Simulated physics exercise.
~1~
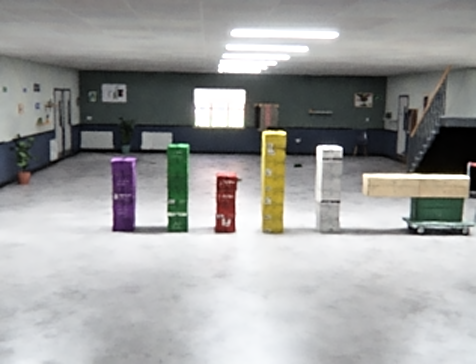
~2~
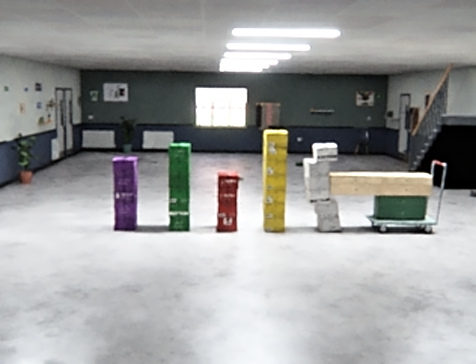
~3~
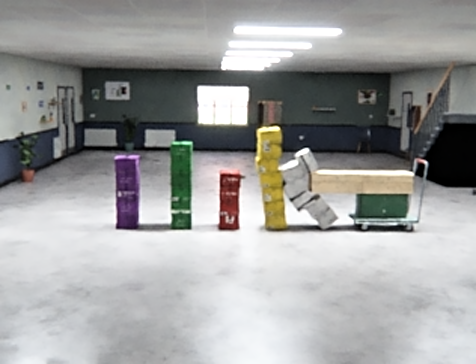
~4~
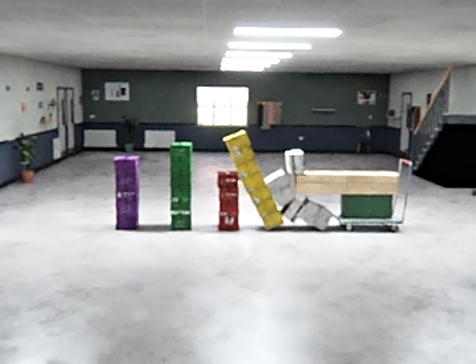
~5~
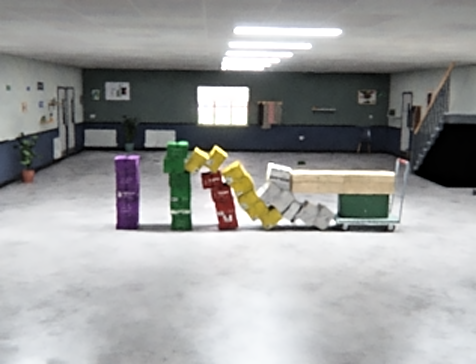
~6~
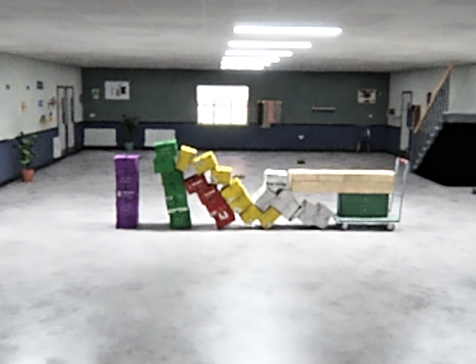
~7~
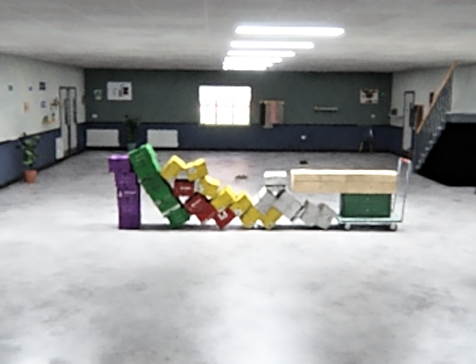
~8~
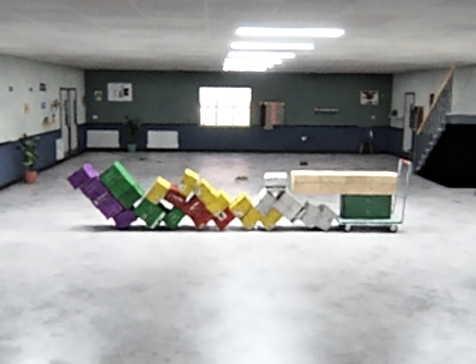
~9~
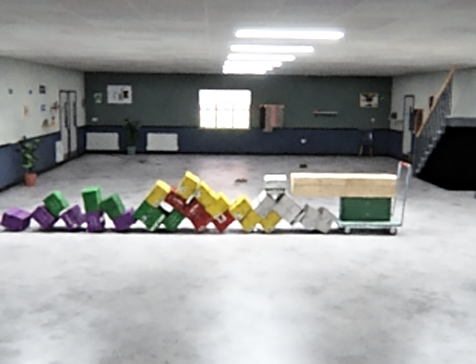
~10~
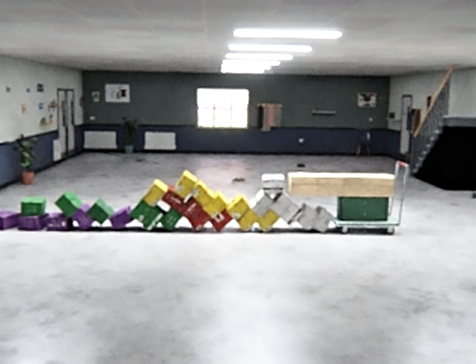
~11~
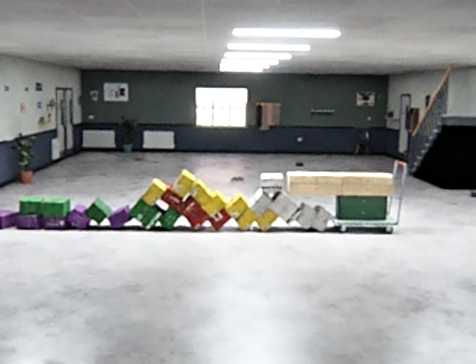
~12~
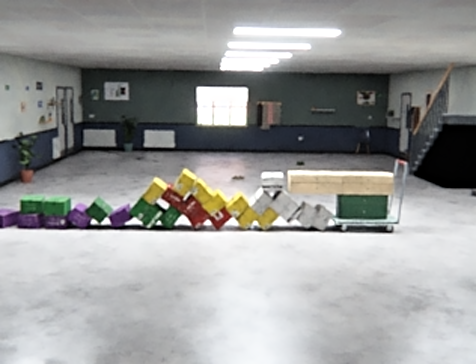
The clip opens on five tall piles of cartons, purple, green, red, yellow and pale, standing in a row across a wide hall. From the right, a trolley carrying a long wooden case rolls left, and the jutting case shoves the pale pile over. The pale cartons tip into the yellow pile, which leans and breaks across the red one. The red cartons push into the green pile, and it topples against the purple pile, which spills leftward. The trolley stays halted beside a low, jumbled line of cartons, with the top green and purple ones lying at the far left.
